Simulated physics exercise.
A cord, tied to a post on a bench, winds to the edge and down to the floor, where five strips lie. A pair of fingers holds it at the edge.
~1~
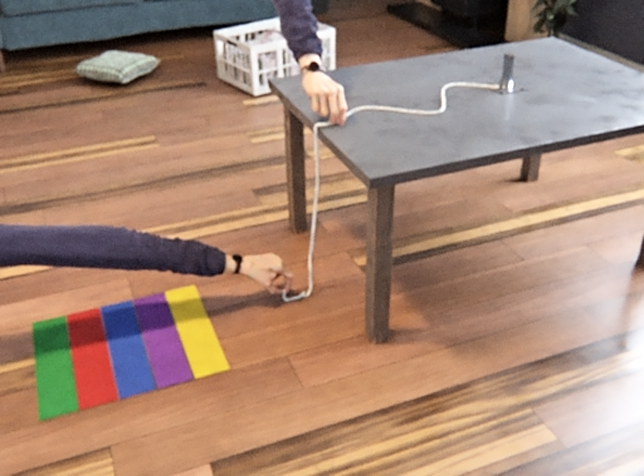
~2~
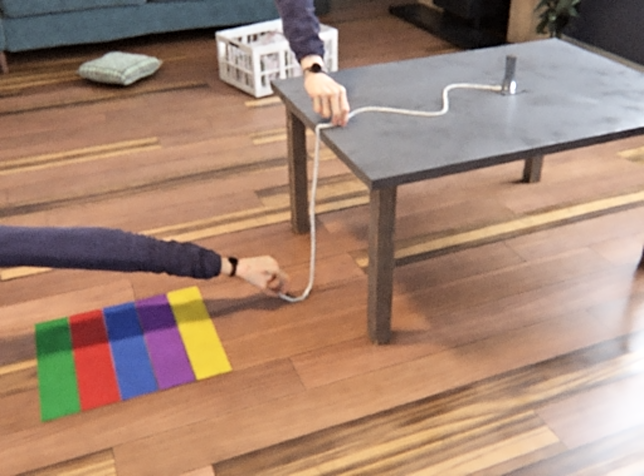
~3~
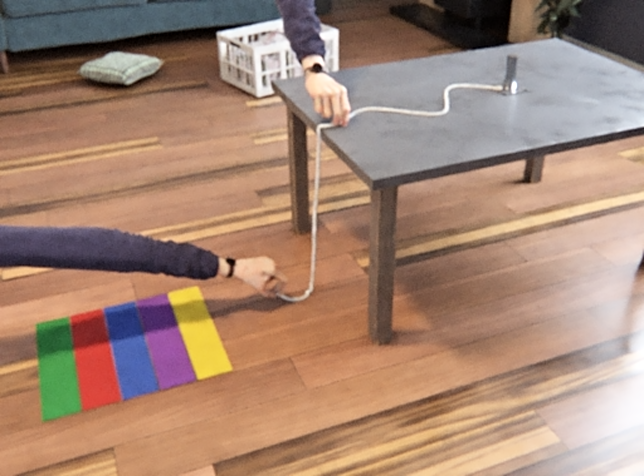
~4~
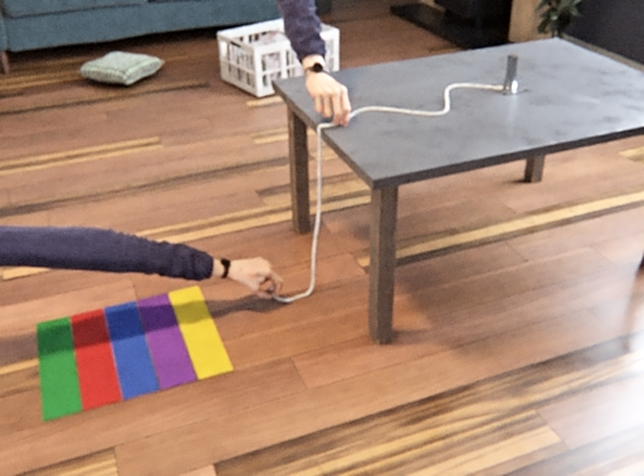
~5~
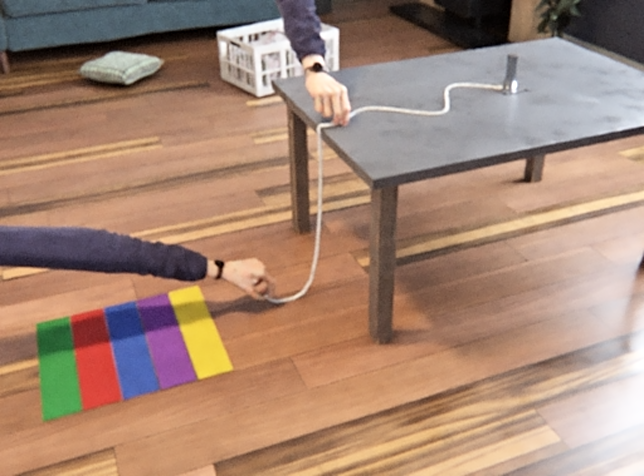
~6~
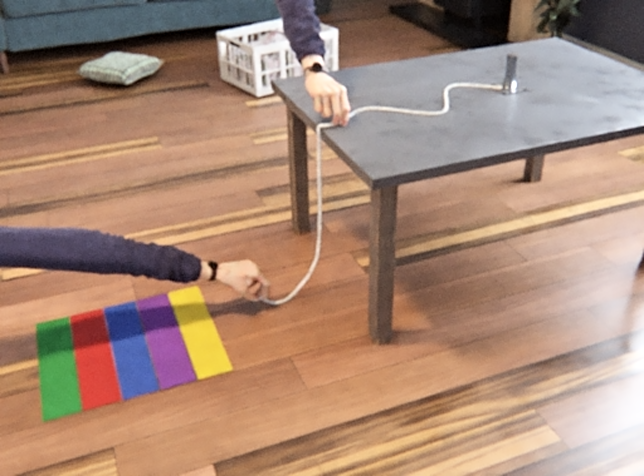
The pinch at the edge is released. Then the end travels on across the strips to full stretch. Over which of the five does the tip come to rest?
Over the red one.
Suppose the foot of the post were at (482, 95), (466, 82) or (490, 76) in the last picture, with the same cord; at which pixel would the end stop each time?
Places per try: (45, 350); (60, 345); (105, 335).
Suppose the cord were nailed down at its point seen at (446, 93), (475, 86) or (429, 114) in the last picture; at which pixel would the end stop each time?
Those spots come out as (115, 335), (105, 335) and (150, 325).
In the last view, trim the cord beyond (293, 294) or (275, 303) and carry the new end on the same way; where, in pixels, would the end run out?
I'd say somewhere near (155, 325) the first time and near (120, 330) the second time.
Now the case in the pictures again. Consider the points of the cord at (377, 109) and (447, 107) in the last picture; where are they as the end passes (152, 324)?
(334, 123) for the first, (409, 109) for the second.
Early on, end near (152, 324); over purple.
Midway, end near (114, 333); over blue.
At the end of the slack, end near (92, 339); over red. Over red.
